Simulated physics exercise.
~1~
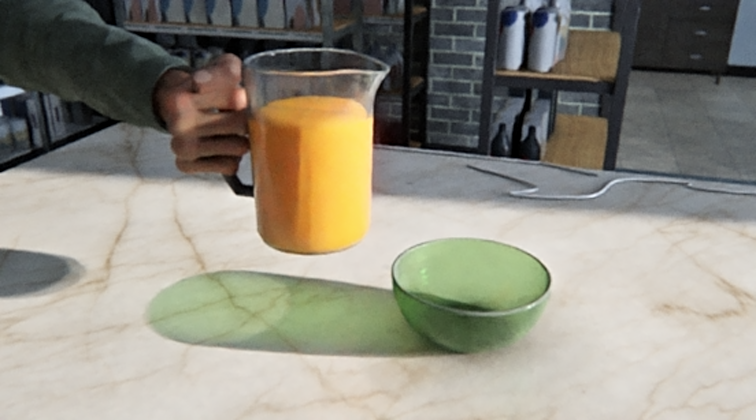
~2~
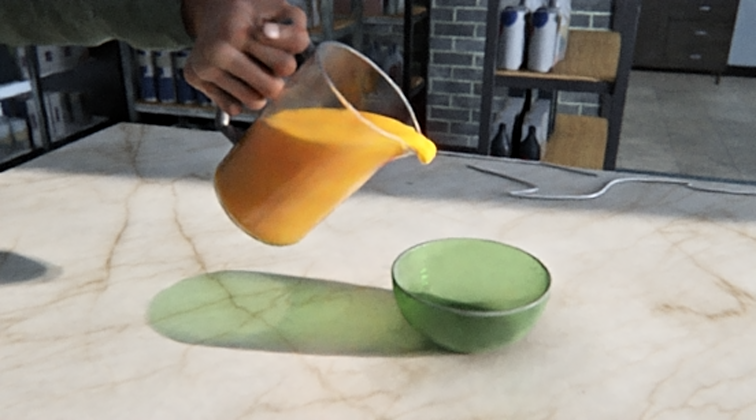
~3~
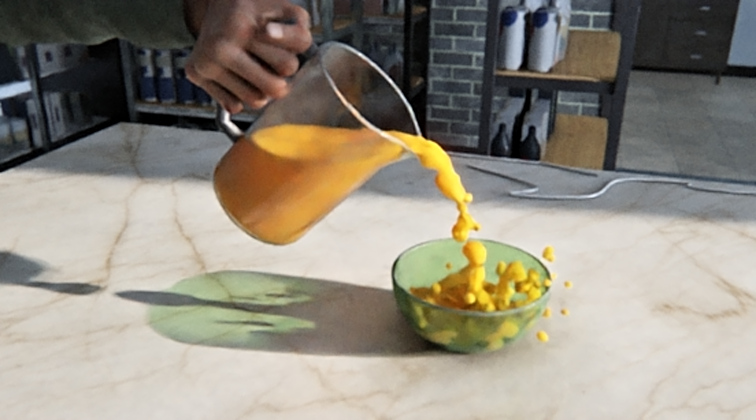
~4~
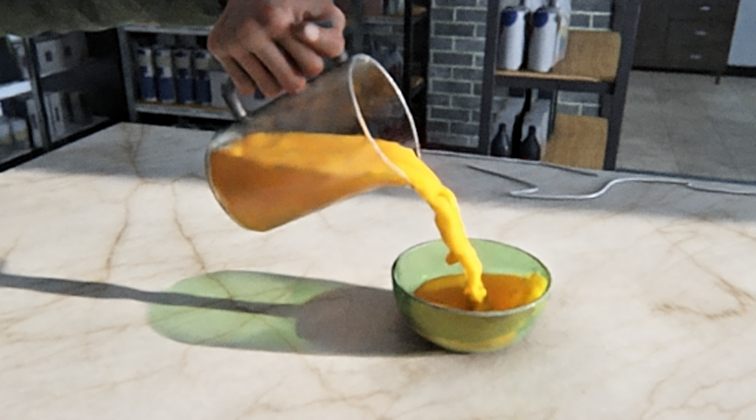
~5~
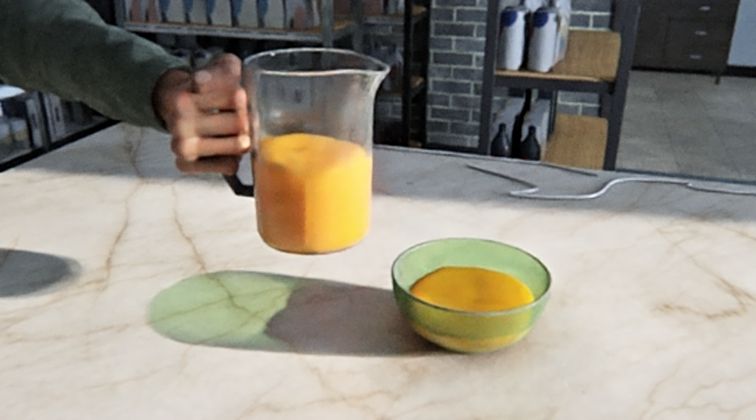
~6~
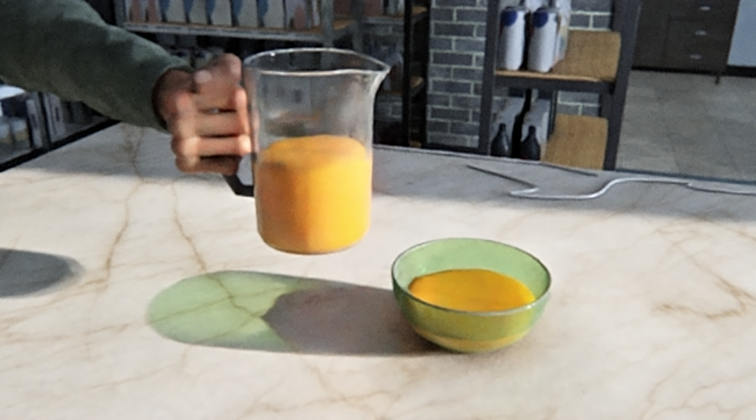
To begin with, a hand holds a clear jug of orange juice above and to the left of an empty green glass bowl on a pale, veined worktop. The hand tips the jug to the right until juice reaches the spout. A stream then falls into the bowl, breaking into blobs, with a few drops flying past the right side of the rim. The jug leans further and a thicker, steadier stream runs in. Finally the hand levels the jug, leaving it a little over half full and the bowl partly filled with juice.
